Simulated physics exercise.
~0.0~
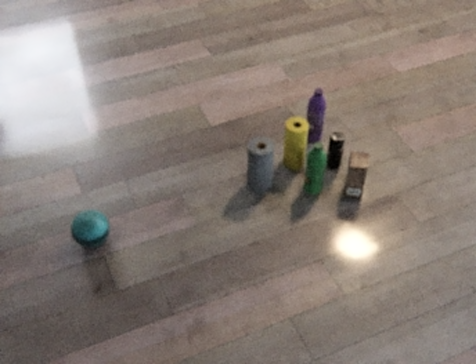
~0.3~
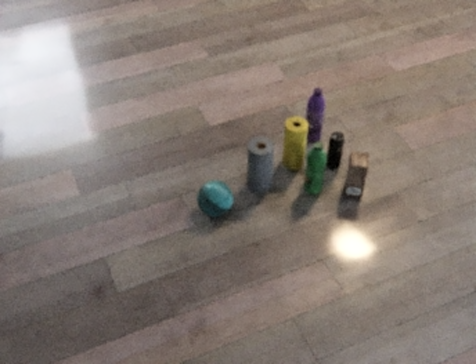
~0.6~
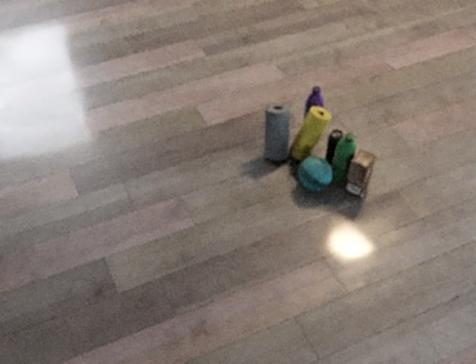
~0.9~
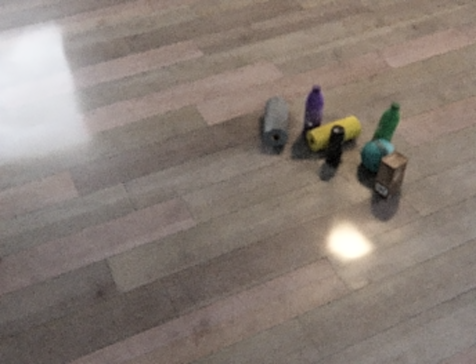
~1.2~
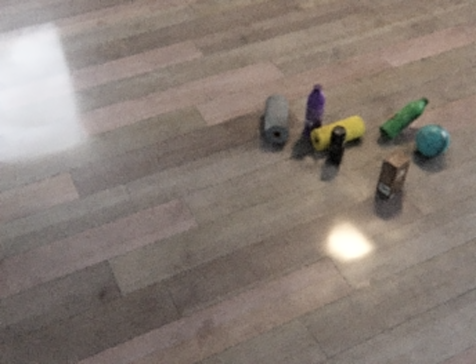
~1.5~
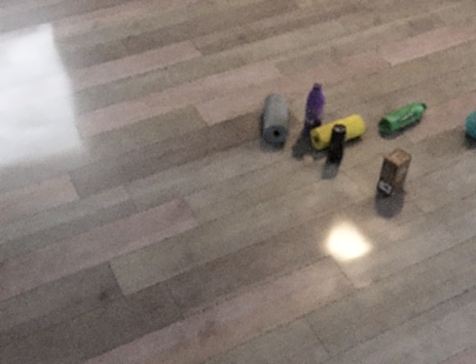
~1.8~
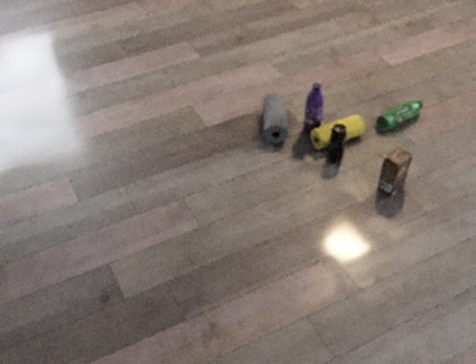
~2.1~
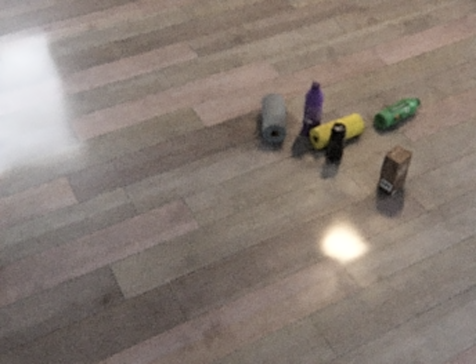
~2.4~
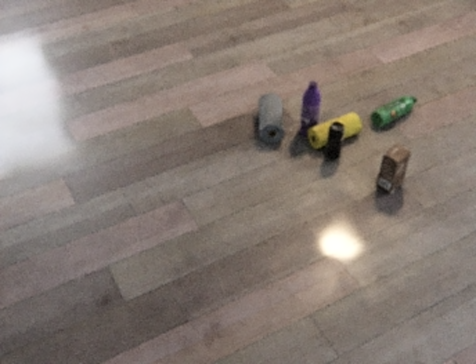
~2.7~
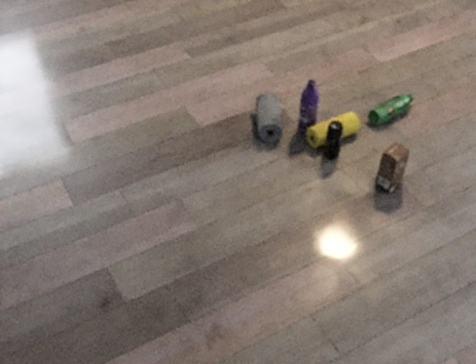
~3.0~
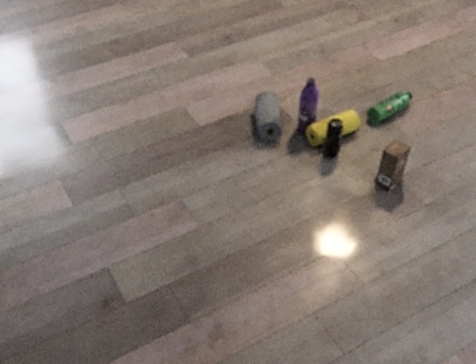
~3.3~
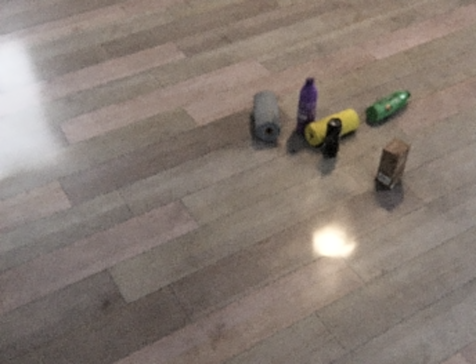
On a wood-plank floor, a turquoise ball rolls right into a cluster of upright objects, knocking over a grey roll, a yellow roll and a green bottle and shifting a brown carton, then leaves view while the carton, purple bottle and black can remain standing.
